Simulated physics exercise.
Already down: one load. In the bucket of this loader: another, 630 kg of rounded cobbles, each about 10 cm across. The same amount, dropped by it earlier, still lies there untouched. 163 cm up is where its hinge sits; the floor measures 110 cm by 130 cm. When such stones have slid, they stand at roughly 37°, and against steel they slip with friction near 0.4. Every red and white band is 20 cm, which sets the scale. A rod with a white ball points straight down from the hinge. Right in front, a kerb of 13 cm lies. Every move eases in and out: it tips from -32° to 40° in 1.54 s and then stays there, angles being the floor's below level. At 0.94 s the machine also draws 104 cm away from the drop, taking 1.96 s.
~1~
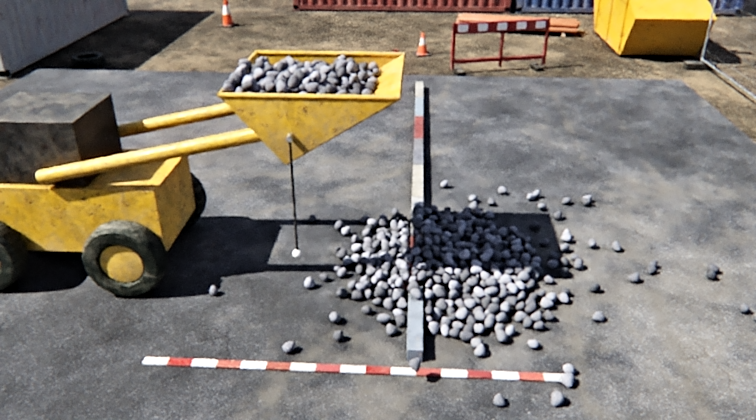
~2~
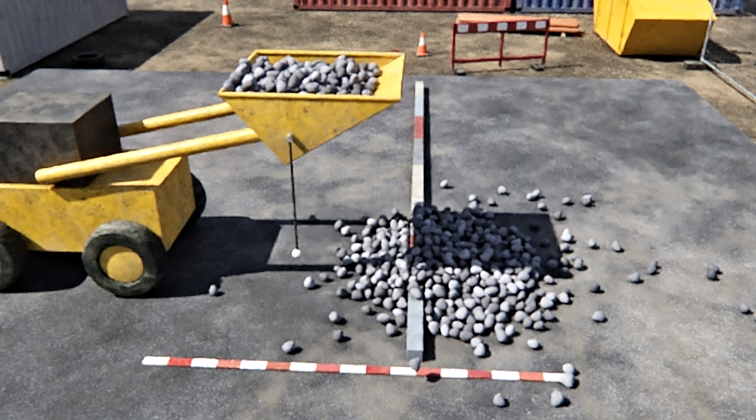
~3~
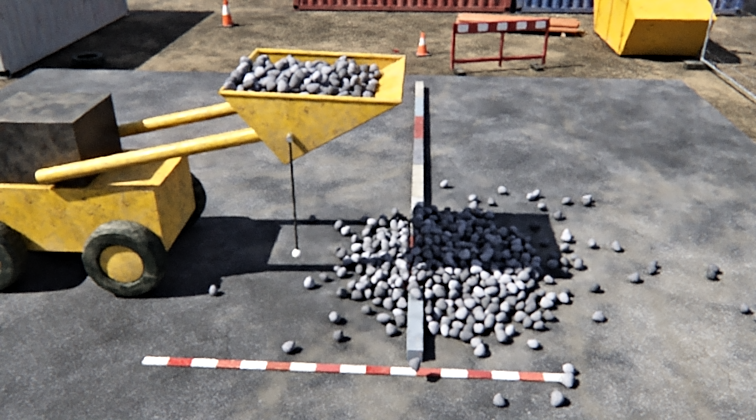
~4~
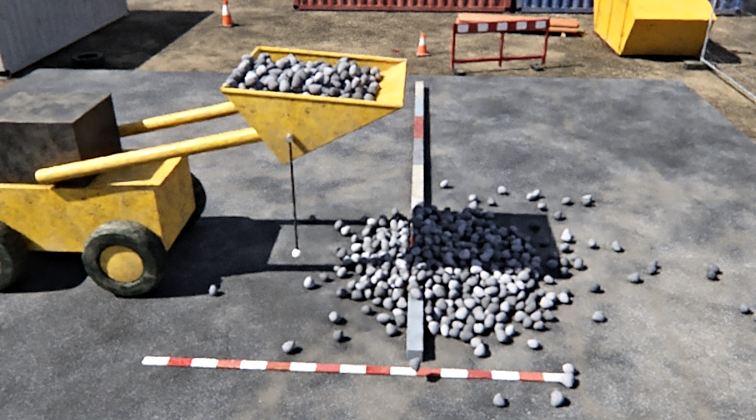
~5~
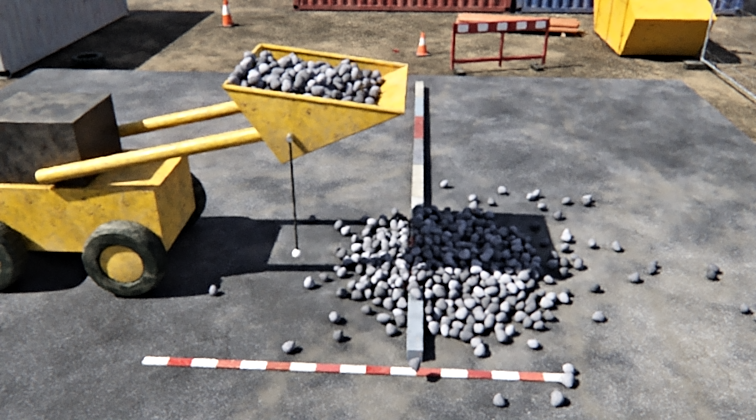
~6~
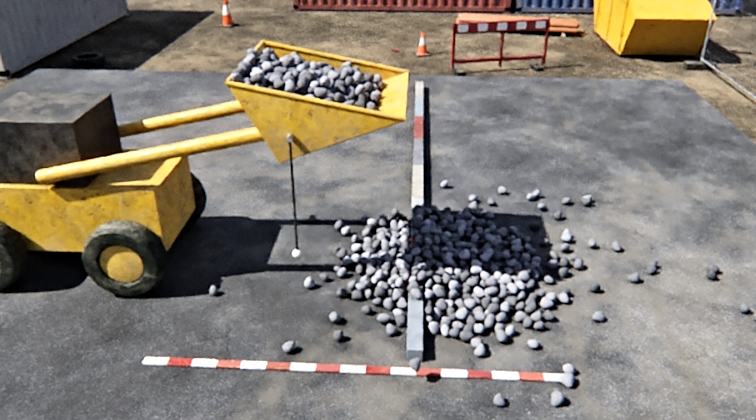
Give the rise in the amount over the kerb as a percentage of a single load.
15 %.
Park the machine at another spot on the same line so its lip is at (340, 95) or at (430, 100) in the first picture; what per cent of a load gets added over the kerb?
Close to 0 per cent, followed by close to 40 per cent.
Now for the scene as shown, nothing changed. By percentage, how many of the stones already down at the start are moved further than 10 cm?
Roughly 10 percent.
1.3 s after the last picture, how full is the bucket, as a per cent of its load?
It holds some 30 per cent.
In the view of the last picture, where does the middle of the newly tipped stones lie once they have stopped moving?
Centre: Approx. (379, 255).
Then, 0.8 s after the last picture the floor is at 29°; in per cent of one load, 99 in the bucket, 29 on this side of the kerb, 72 over the kerb; the foremost stones are at (683, 278).
Then, 1.3 s after the last picture the floor is at 40°; in per cent of one load, 28 in the bucket, 96 on this side of the kerb, 76 over the kerb; the foremost stones are at (683, 278).
Then, 3.0 s after the last picture the floor is at 40°; in per cent of one load, 0 in the bucket, 113 on this side of the kerb, 87 over the kerb; the foremost stones are at (683, 278).
Then, 5.8 s after the last picture the floor is at 40°; in per cent of one load, 0 in the bucket, 113 on this side of the kerb, 87 over the kerb; the foremost stones are at (683, 278). Net gain over the kerb, 15.
